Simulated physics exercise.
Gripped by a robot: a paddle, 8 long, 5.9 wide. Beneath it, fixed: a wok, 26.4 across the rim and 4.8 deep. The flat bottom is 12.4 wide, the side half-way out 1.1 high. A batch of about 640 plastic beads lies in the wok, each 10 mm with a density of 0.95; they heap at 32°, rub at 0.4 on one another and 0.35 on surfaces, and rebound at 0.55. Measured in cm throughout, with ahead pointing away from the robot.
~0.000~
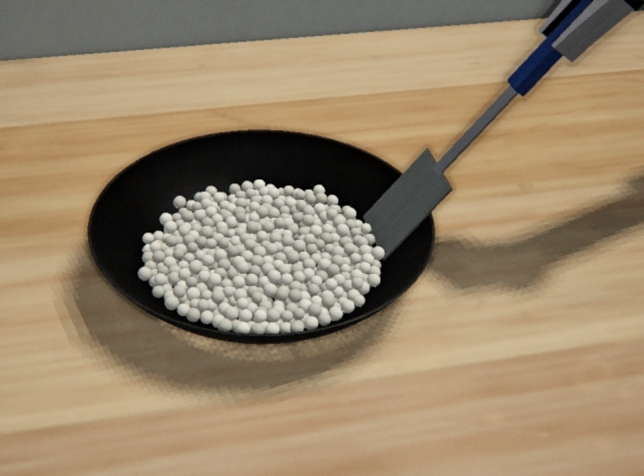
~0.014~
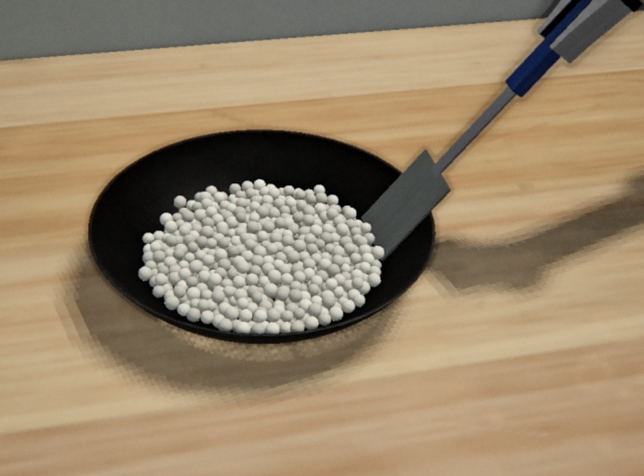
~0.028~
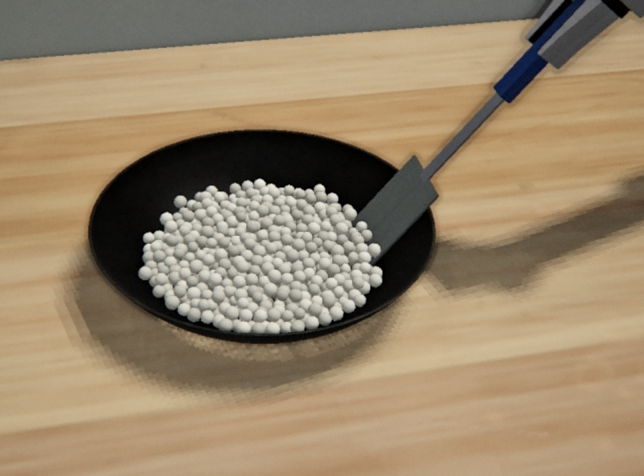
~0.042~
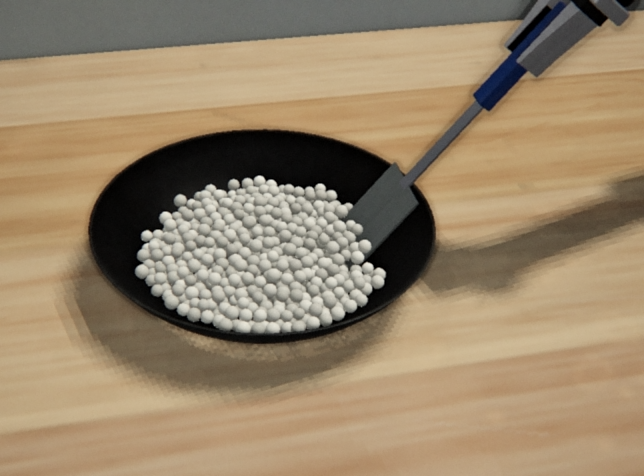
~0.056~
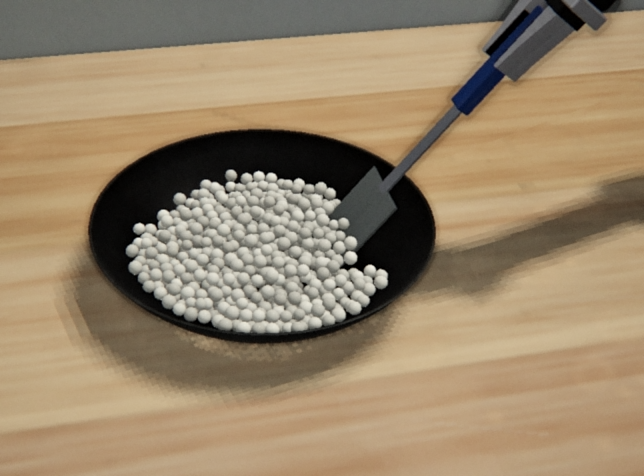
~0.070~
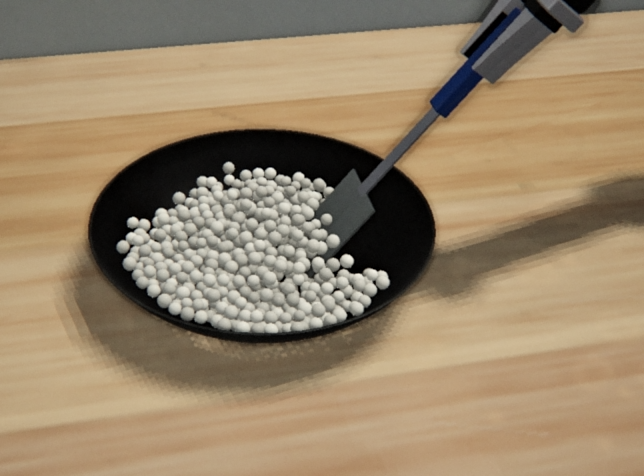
The clip opens on a black wok full of small white beads on a wooden surface, with a gray paddle resting still at its right side. The paddle then slides left into the beads, pushing them toward the left and back of the wok and leaving a bare dark patch behind it.
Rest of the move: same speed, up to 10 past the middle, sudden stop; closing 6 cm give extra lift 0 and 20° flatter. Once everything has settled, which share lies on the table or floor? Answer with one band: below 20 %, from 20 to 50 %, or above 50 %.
From 20 to 50 %.
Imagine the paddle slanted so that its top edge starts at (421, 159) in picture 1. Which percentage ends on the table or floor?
Roughly 30%.
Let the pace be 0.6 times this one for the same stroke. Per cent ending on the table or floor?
The share would be near 10 in a hundred.
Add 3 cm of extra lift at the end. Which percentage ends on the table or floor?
Some 25 in a hundred.
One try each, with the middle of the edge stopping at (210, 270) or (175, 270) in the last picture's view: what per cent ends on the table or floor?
About 0 and 5 per cent.
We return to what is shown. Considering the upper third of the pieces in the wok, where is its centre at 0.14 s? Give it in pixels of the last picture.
Centre: Approx. (199, 240) in the last view.
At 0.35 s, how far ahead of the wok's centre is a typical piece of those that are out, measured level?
About 20 cm.
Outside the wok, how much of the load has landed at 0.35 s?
Around 20 %.
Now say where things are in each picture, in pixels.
In the first frame, paddle top edge at (440, 168), sloping 51°; upper third of the load around (266, 246), from x 145 to 380, top at y 185; 641 in the wok.
In the second frame, paddle top edge at (438, 169), sloping 51°; upper third of the load around (266, 246), from x 145 to 380, top at y 185.
In the third frame, paddle top edge at (427, 175), sloping 51°; upper third of the load around (267, 245), from x 145 to 375, top at y 185.
In the fourth frame, paddle top edge at (407, 182), sloping 51°; upper third of the load around (269, 242), from x 140 to 380, top at y 180.
In the fifth frame, paddle top edge at (385, 187), sloping 51°; upper third of the load around (266, 239), from x 130 to 380, top at y 175.
In the sixth frame, paddle top edge at (364, 189), sloping 51°; upper third of the load around (261, 237), from x 125 to 385, top at y 170; 641 in the wok.
After 0.10 s, sloping 51°, highest piece 8 above the table; 641 in the wok.
After 0.14 s, sloping 46°, highest piece 9 above the table; 641 in the wok.
After 0.35 s, sloping 31°, highest piece 10 above the table; 474 in the wok, 119 on the table or floor, 48 on the blade or in flight.
After 1.40 s, sloping 31°, highest piece 4 above the table; 471 in the wok, 170 on the table or floor.
At rest, 471 in the wok, 170 on the table or floor. That is 27 % on the table or floor.
